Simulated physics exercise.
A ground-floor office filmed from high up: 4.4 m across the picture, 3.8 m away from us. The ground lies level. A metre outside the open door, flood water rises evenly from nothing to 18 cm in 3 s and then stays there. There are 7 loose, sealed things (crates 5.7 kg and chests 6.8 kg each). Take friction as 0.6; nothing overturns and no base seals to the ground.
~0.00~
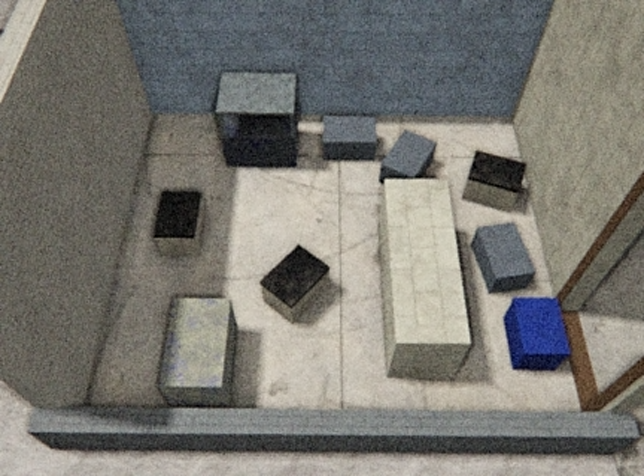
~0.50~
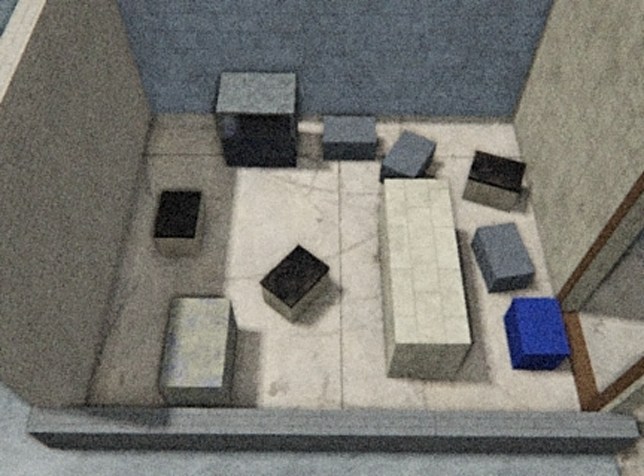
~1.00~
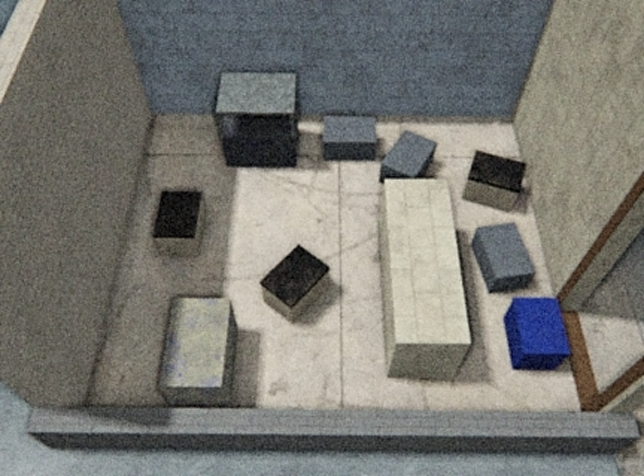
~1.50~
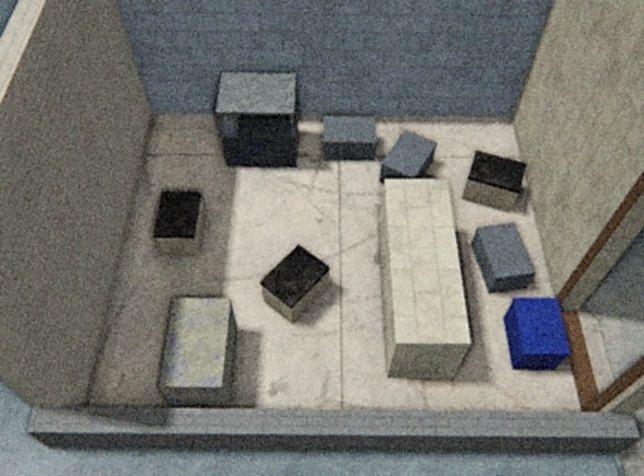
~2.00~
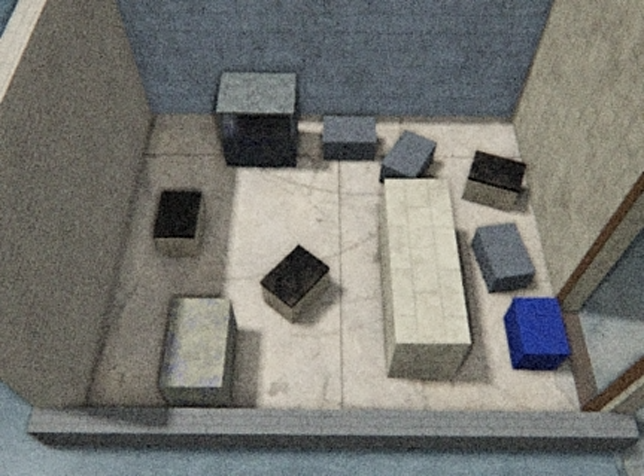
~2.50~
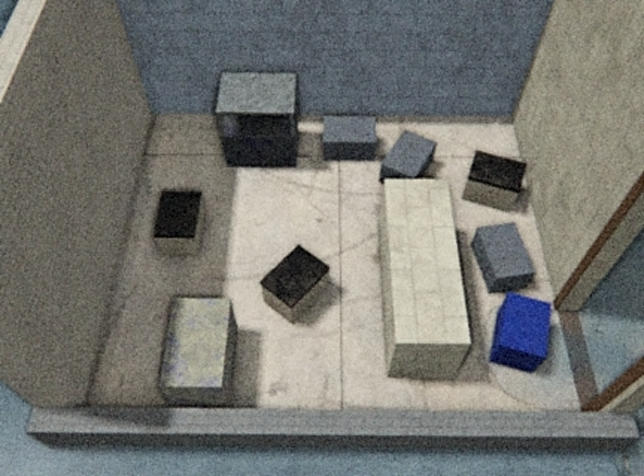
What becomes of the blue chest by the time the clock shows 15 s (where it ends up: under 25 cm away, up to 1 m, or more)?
The blue chest gets carried off.
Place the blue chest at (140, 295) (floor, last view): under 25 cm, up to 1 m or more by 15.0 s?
It is nudged along.
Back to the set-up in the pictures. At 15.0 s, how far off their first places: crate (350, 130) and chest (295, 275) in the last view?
In that order: 250 cm, 100 cm.
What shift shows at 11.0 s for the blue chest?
Roughly 300 cm by then.
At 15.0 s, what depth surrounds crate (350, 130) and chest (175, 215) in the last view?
Roughly 7 and 9 cm.
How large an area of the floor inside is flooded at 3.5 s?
Roughly 2.0 m2.
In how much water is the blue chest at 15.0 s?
About 6 cm.
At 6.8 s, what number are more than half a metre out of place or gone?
2 of them.
After 3.5 s the blue chest is near (476, 299), 0.6 m from its start, afloat; 1 afloat.
After 6.8 s the blue chest is near (460, 106), 2.7 m from its start, afloat; 3 afloat.
After 11.0 s the blue chest is near (327, 124), 3.1 m from its start, afloat; 6 afloat.
After 15.0 s the blue chest is near (357, 191), 2.2 m from its start, afloat; 7 afloat.
